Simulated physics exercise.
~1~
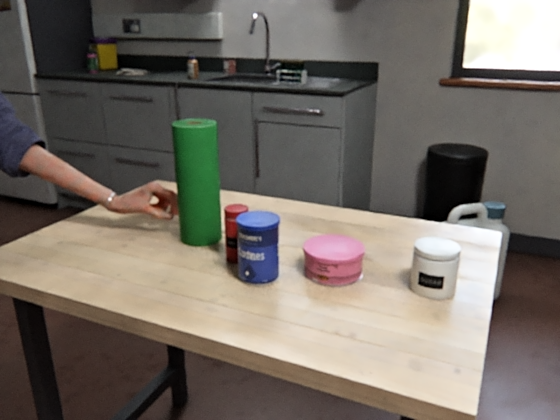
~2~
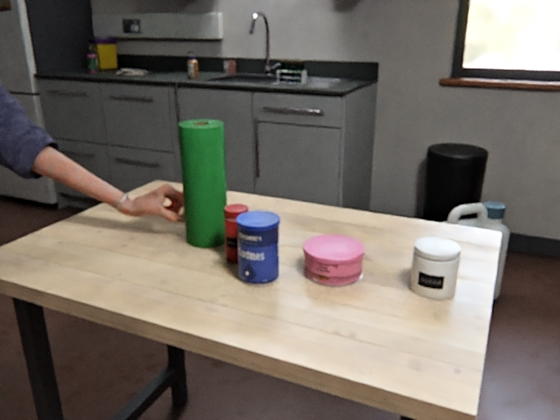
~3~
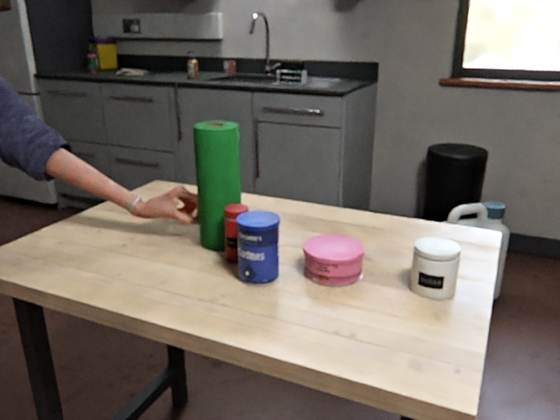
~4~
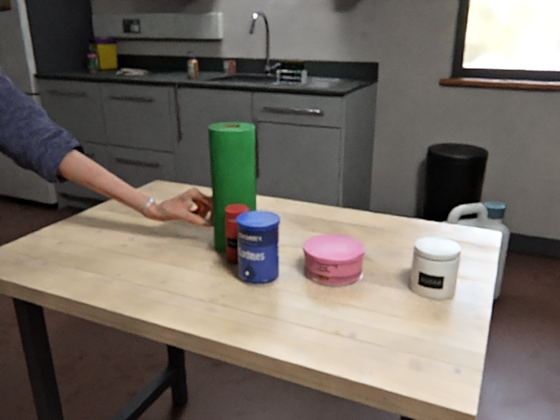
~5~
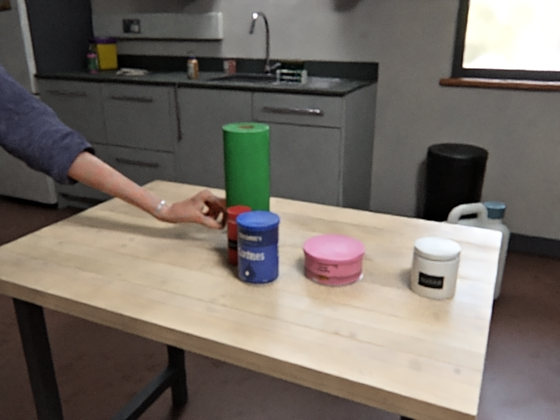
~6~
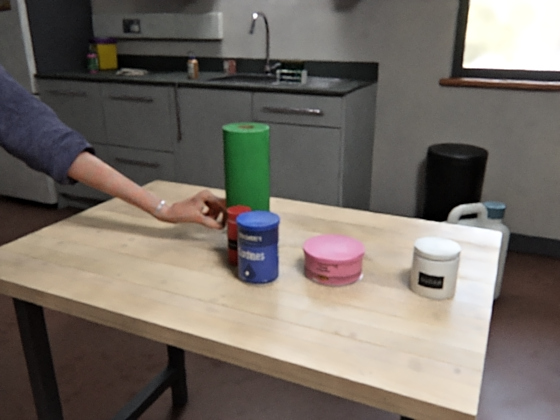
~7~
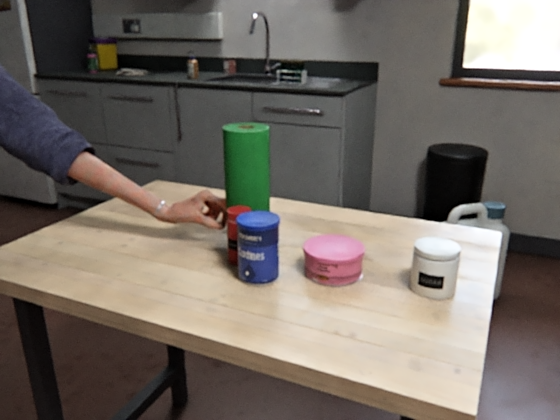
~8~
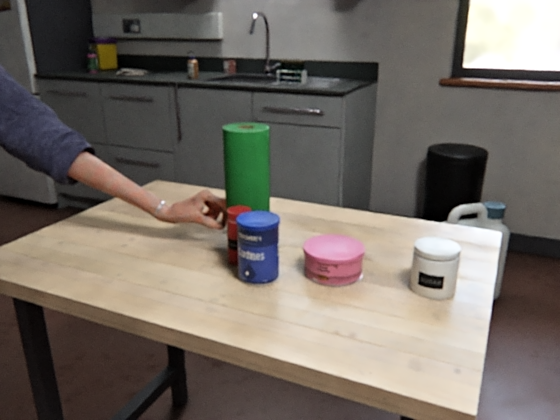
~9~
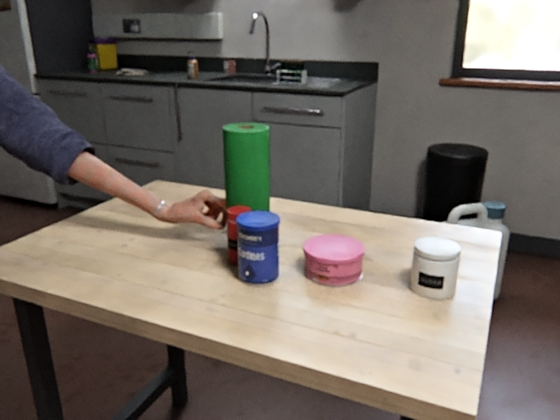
At first, a hand reaches in from the left toward a tall green roll standing on a wooden table, with a red shaker, a blue tin, a pink tub and a white jar nearby. The fingers meet the roll low on its side and push it slowly to the right. It slides along upright, passing behind the red shaker as the arm stretches farther over the table. The hand then stops beside the shaker and holds still. In the end, the green roll stands upright behind the shaker and tin, while the other containers remain in their places.
